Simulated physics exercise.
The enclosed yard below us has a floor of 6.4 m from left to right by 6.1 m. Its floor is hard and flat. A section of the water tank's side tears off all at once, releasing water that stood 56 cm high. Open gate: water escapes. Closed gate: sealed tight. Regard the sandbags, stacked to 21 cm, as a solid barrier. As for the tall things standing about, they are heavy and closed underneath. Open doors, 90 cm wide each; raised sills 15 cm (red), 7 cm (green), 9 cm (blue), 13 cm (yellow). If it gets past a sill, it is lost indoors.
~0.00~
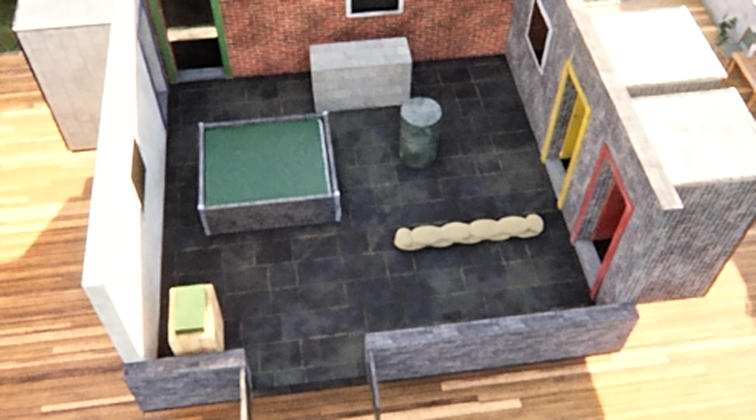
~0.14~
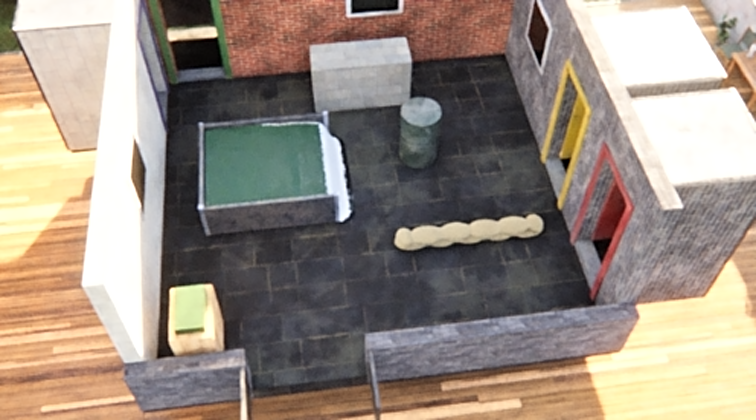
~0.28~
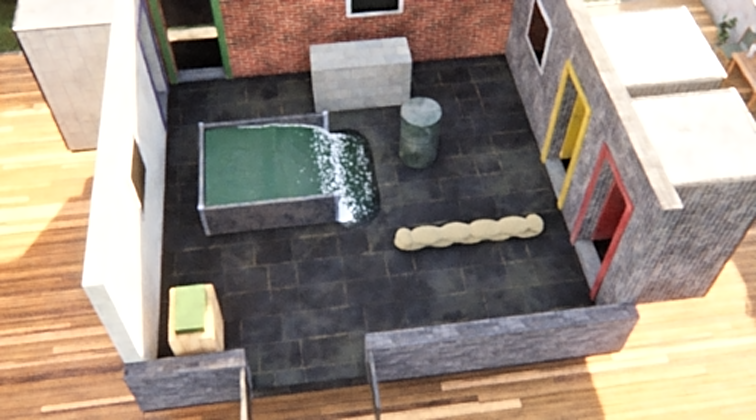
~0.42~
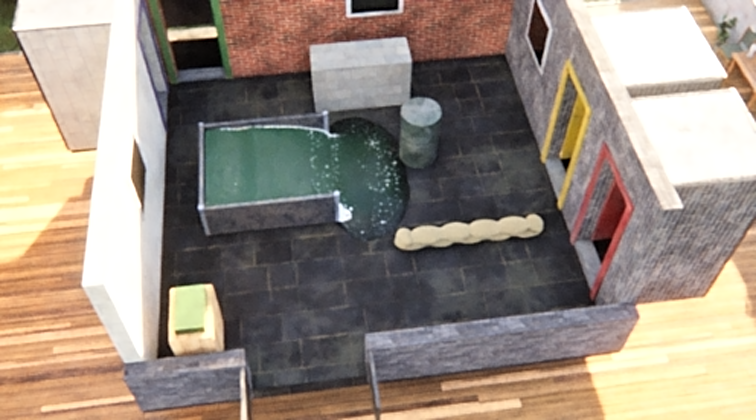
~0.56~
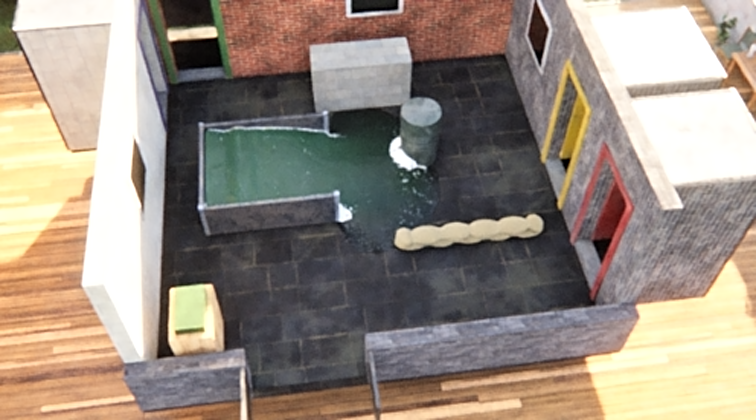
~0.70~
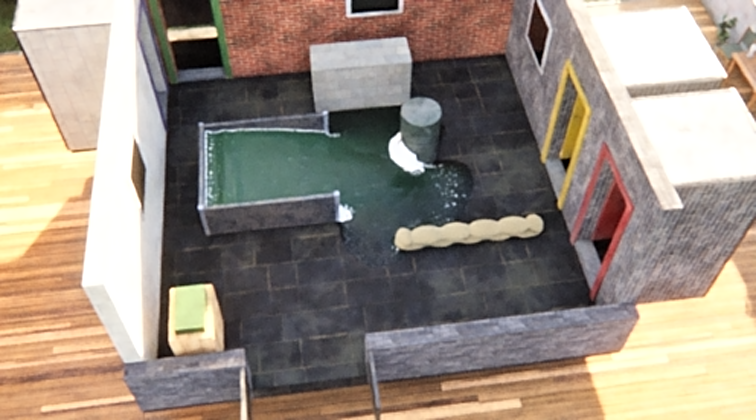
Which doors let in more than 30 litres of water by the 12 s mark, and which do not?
By then, the red door does not, the green door does not, the blue door does not, the yellow door lets in more than that.
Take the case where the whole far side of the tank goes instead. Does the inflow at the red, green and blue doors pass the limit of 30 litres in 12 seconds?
Then red does not exceed it, green exceeds it, blue exceeds it.
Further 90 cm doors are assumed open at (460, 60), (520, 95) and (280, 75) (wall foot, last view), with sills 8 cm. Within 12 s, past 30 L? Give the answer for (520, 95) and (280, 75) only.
Door 1: Limit broken; door 2: Limit not reached.
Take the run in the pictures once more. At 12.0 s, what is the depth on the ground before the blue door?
Around 7.5 cm there.
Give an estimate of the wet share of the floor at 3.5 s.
I'd say around 50 % is wet.
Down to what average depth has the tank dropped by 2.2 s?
Some 18 cm on average.
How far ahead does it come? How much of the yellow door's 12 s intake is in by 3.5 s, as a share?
Share: ~ 80 %.
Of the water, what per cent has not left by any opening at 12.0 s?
88 %.
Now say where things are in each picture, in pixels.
Still water, 56 cm deep, in the water tank at (267, 162), in the first picture.
The front is at (334, 140), 0.9 m from the gap at (330, 172); 0.3 m2 of floor is under water; 56 cm left at the back of the water tank, in the second picture.
Water pours out at (330, 172) and has run 1.1 m, to (350, 133); typically 10 cm deep outside, 56 cm at the water tank's back, in the third picture.
Water pours out at (330, 173) and has run 1.4 m, to (366, 124); typically 8 cm deep outside, 56 cm at the water tank's back, in the fourth picture.
Water pours out at (330, 173) and has run 1.8 m, to (435, 200); typically 7 cm deep outside, 54 cm at the water tank's back, in the fifth picture.
Water pours out at (330, 173) and has run 2.3 m, to (468, 185); typically 6 cm deep outside, 47 cm at the water tank's back, in the sixth picture.
After 1.4 s water covers 25 % of the floor and is deepest (35 cm) near (390, 163); red door not reached, green door not reached, blue door not reached, yellow door 19 cm at the sill, 0 L in.
After 2.2 s water covers 40 % of the floor and is deepest (36 cm) near (555, 205); red door 5 cm at the sill, 0 L in, green door not reached, blue door not reached, yellow door 27 cm at the sill, 27 L in.
After 3.5 s water covers 50 % of the floor and is deepest (22 cm) near (555, 205); red door 5 cm at the sill, 0 L in, green door not reached, blue door not reached, yellow door 23 cm at the sill, 118 L in.
After 7.0 s water covers 80 % of the floor and is deepest (12 cm) near (524, 119); red door 4 cm at the sill, 0 L in, green door 7 cm at the sill, 0 L in, blue door 3 cm at the sill, 0 L in, yellow door 9 cm at the sill, 146 L in.
After 12.0 s water covers 95 % of the floor and is deepest (10 cm) near (157, 385); red door 3 cm at the sill, 0 L in, green door 7 cm at the sill, 4 L in, blue door 7 cm at the sill, 6 L in, yellow door 5 cm at the sill, 146 L in.
